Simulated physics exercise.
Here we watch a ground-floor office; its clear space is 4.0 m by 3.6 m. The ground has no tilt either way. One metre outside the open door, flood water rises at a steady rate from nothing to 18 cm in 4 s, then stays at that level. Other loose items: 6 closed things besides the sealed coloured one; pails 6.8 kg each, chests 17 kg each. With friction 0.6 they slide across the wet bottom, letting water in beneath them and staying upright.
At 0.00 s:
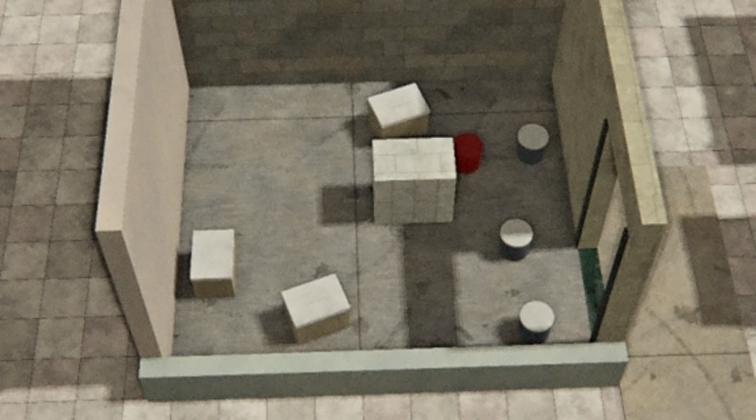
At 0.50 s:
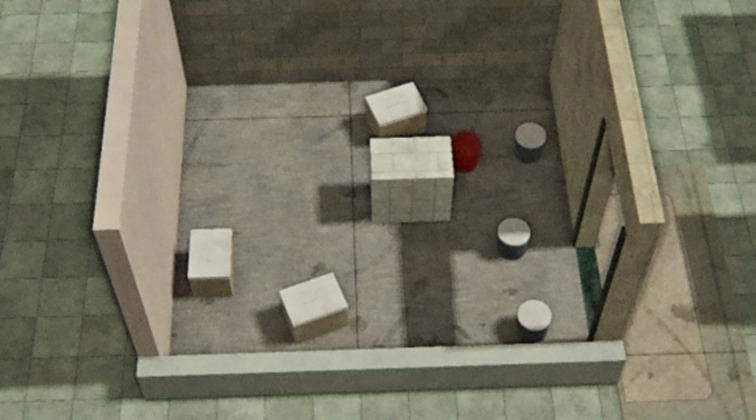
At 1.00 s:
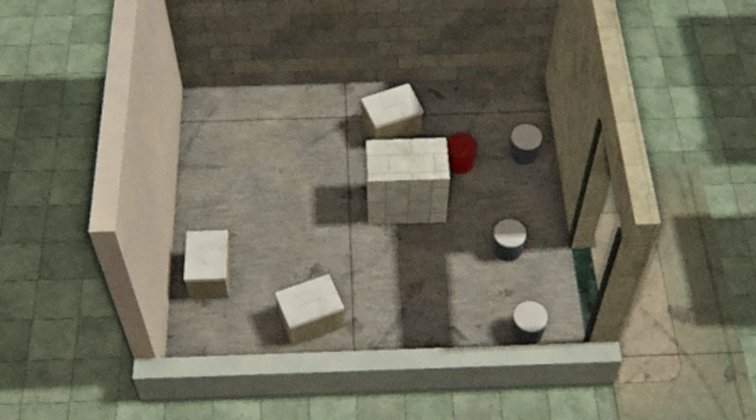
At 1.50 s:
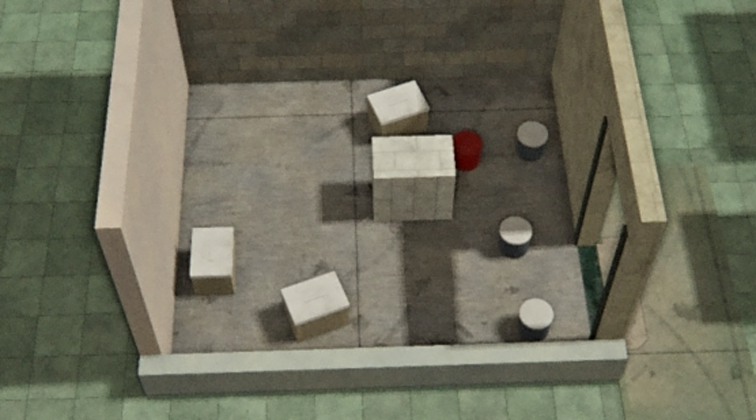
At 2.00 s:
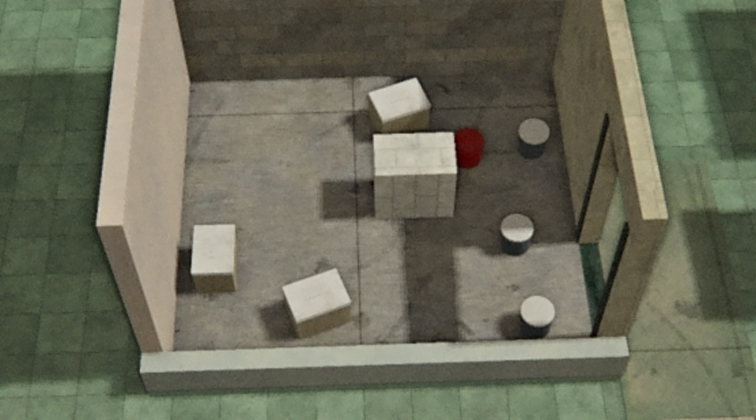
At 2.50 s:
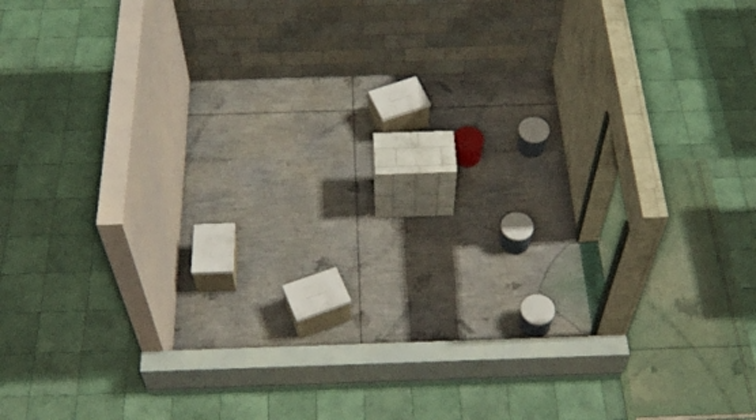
In a roofless room seen from above, pale boxes, grey-topped pails and a red one all stayed put while the view wobbled slightly, and finally a faint wet patch appeared just inside the doorway on the right.
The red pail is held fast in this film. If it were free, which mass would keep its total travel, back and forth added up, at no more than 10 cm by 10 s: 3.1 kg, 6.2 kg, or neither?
I reckon the answer is the lighter of the two.
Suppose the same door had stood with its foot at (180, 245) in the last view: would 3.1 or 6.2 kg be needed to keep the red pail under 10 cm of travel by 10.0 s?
Moved there, the heavy choice alone works.
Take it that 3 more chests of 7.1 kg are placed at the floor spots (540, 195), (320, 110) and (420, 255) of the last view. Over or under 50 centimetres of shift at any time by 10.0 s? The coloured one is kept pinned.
Listed in order, they go beneath the bar, beneath the bar, over the bar.
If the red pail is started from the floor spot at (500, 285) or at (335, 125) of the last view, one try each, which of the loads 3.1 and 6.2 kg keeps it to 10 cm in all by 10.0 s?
The first time both options come up short; the second time the lesser option suffices.
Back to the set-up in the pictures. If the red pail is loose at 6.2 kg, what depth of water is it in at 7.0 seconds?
Close to 2 cm deep.
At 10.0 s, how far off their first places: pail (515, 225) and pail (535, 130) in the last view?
Shifts: 30 cm / 0 cm.
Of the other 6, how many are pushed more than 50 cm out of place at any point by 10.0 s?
Count: 2.
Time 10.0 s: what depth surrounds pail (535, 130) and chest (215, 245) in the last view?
Around 3 cm and 9 cm.
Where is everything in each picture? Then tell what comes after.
The first frame shows the red pail at (468, 145), on the bottom; 0.0 m2 under water; 0 of 7 have shifted.
The second frame shows the red pail at (465, 144), on the bottom; water covers 0.0 m2; 0 of 7 have shifted.
The third frame shows the red pail at (461, 146), on the bottom; water covers 0.0 m2; 0 of 7 have shifted.
The fourth frame shows the red pail at (467, 143) rests on the ground; water covers 0.0 m2; 0 of 7 have shifted.
The fifth frame shows the red pail at (468, 140), on the bottom; 0.0 m2 under water; 0 of 7 have shifted.
The sixth frame shows the red pail at (468, 139), on the bottom; water covers 0.3 m2; 0 of 7 have shifted.
After 3.5 s the red pail would be 0 cm from its start with 3.1 kg and 0 cm from its start with 6.2 kg; 0 cm of water round it then.
After 4.5 s the red pail would be 0 cm from its start with 3.1 kg and 0 cm from its start with 6.2 kg; 0 cm of water round it then.
After 7.0 s the red pail would be 0 cm from its start with 3.1 kg and 0 cm from its start with 6.2 kg; 2 cm of water round it then.
After 10.0 s the red pail would be 0 cm from its start with 3.1 kg and 0 cm from its start with 6.2 kg; 2 cm of water round it then.
